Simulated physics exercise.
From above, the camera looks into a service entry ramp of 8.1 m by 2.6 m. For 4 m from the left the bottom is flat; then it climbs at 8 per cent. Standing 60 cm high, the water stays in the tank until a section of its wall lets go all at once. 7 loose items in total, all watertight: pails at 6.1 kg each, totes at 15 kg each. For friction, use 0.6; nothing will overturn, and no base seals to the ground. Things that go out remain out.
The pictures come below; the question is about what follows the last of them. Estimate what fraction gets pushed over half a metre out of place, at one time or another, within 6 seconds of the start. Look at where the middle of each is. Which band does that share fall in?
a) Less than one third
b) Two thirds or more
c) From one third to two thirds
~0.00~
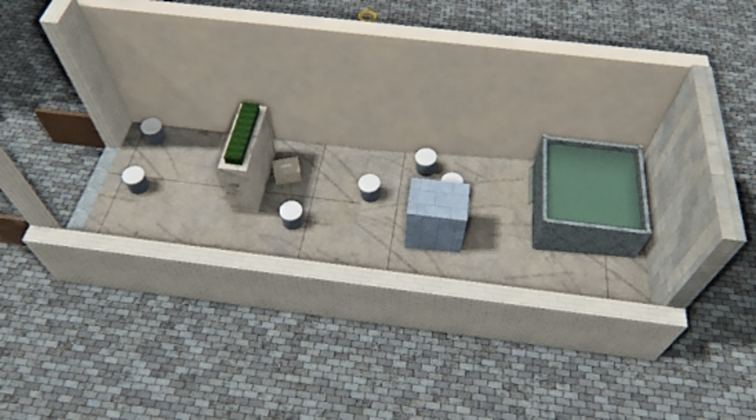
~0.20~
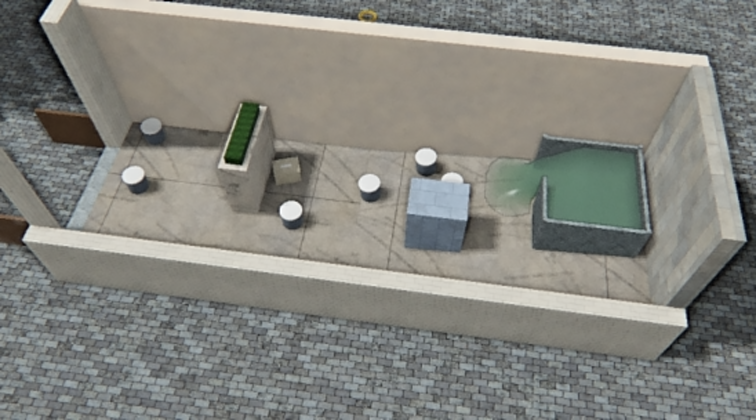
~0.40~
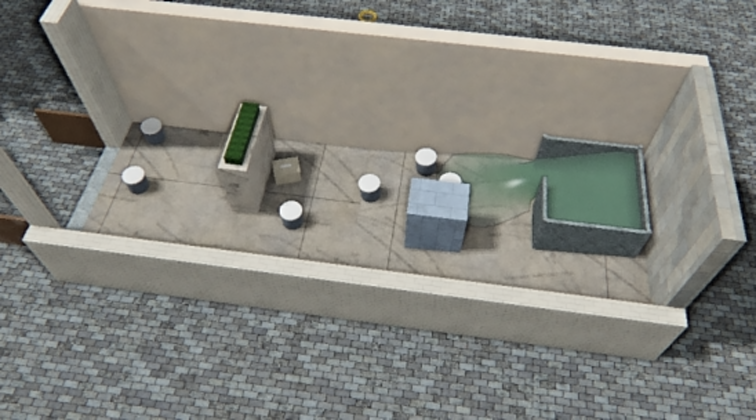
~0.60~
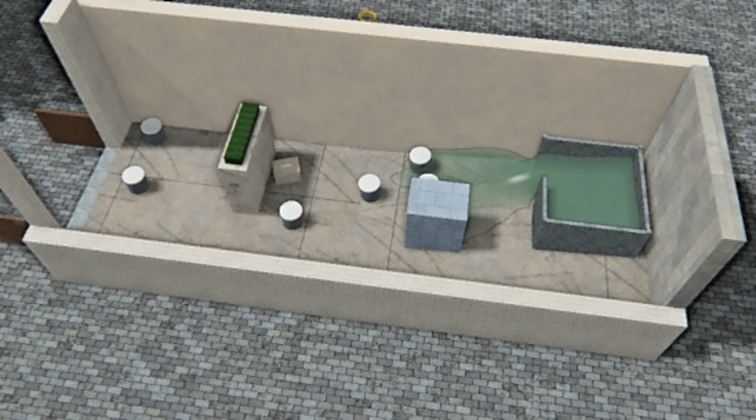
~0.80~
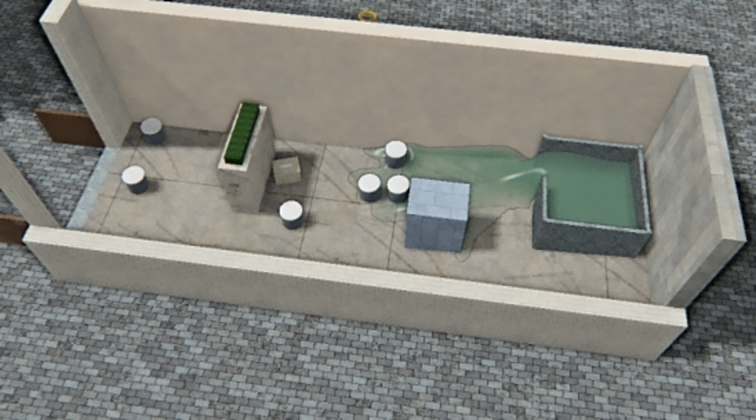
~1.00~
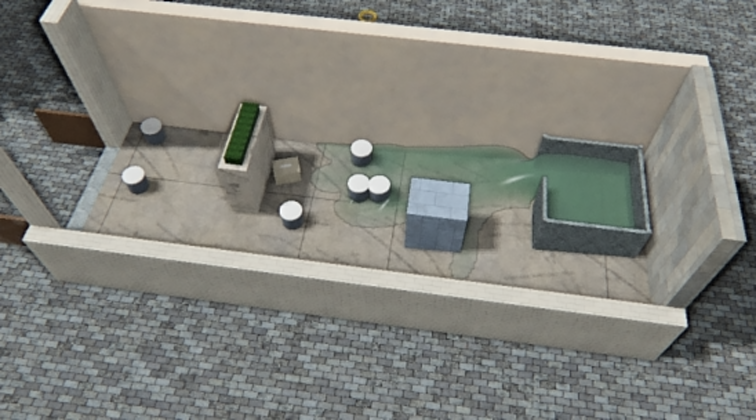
Option b: Two thirds or more.
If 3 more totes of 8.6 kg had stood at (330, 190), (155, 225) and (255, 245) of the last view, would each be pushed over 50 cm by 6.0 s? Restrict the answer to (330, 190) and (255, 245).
Beyond, then beyond.
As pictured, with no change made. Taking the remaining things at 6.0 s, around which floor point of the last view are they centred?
(263, 215).
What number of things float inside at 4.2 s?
That would be 1 of them.
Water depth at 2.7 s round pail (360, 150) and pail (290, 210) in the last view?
About 20 and 13 cm.
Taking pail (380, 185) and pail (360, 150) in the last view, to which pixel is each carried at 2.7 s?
I'd say close to (293, 262) and close to (279, 129).
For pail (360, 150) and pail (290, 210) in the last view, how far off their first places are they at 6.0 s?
In turn: 250 cm, 200 cm.
After 1.4 s 3 of 7 are over 50 cm from their spots; 1 afloat.
After 2.7 s 6 of 7 are over 50 cm from their spots; 3 afloat.
After 4.2 s 6 of 7 are over 50 cm from their spots; 1 afloat.
After 6.0 s 6 of 7 are over 50 cm from their spots, and 6 have been at some point; 0 afloat.
